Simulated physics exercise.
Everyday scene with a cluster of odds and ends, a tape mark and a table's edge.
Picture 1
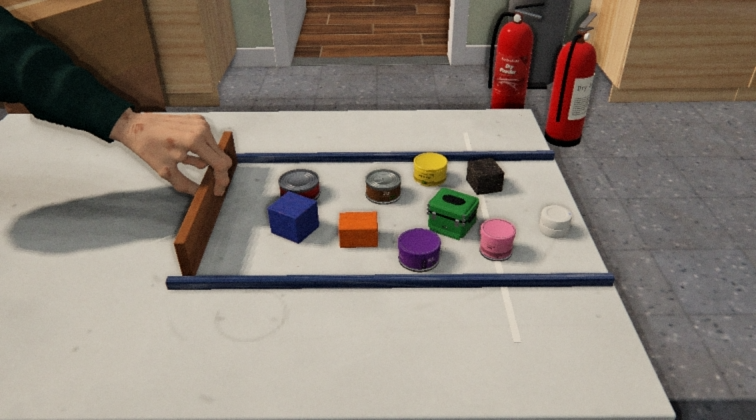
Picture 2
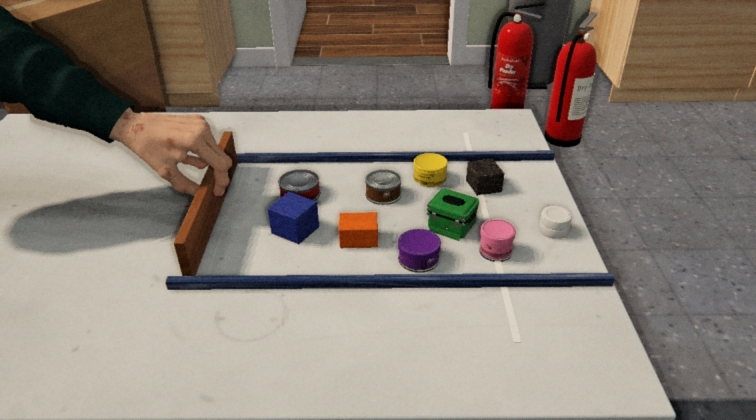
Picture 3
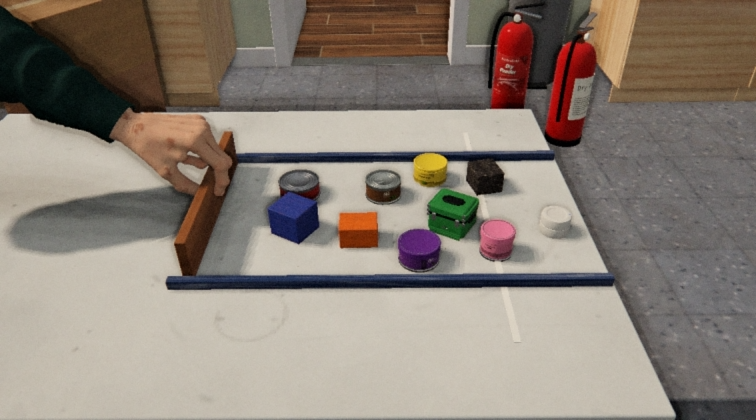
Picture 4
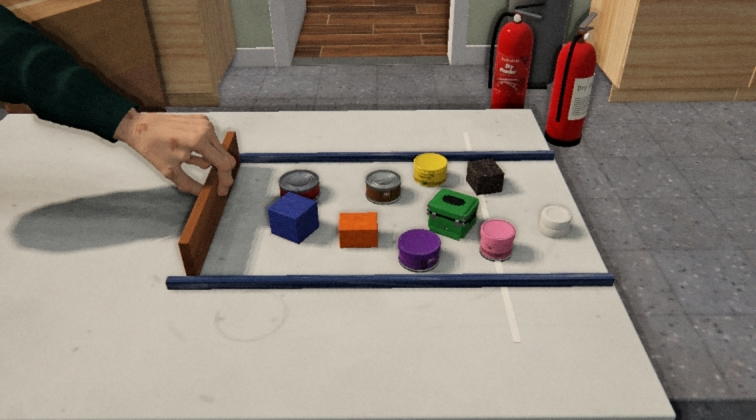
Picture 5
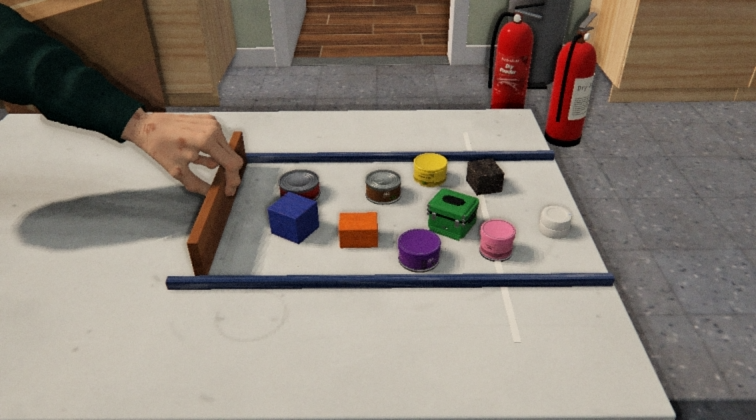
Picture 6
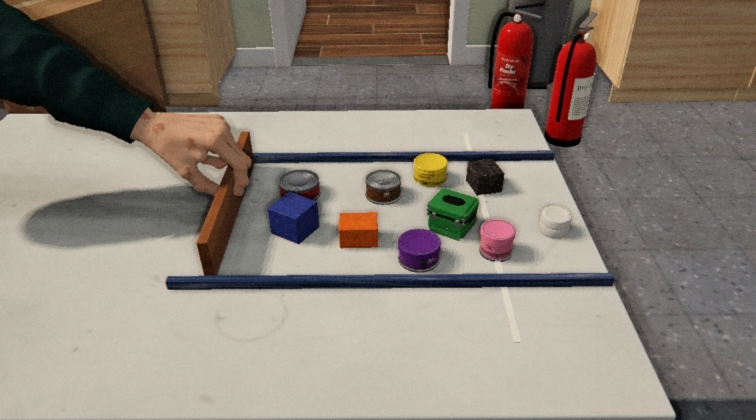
A hand in a dark green sleeve holds a wooden board upright at the left of a white table, at first barely moving. The board then slides slightly right between two blue rails, nearing the blue block and red tin, while the colourful tins, tubs and blocks all stay still.
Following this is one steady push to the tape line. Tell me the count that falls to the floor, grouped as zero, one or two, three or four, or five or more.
Not one tumbles.
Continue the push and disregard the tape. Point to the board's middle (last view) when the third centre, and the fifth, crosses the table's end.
The first puts it near (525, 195), the next near (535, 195).
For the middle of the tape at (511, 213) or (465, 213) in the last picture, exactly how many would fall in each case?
Respectively 1 and 0.
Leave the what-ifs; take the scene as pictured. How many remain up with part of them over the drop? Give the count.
Things overhanging at the end: 1.
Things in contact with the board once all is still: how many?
Contact count: 5.
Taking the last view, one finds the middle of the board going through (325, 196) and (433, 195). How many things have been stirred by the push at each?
4 and 8.
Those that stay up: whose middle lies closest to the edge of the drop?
That would be the white lid, which ends nearest.
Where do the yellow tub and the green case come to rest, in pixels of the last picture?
The yellow tub at (492, 167), the green case at (547, 214).
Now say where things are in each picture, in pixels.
White lid (555, 222); black block (485, 176); pink tin (497, 240); board (211, 197); tape (485, 213), in the first picture.
Black block (485, 177); purple pot (419, 250), in the second picture.
Pink tin (497, 240); yellow tub (430, 170), in the third picture.
White lid (555, 222); brown tin (383, 187), in the fourth picture.
Black block (485, 177); red tin (300, 187), in the fifth picture.
White lid (555, 222); black block (485, 177); pink tin (497, 240); board (230, 197); tape (485, 213), in the sixth picture.
Soon after, none off yet; white lid at rest near (555, 222); black block at rest near (485, 177); pink tin at rest near (497, 240).
In the end, the number that fall off is zero.
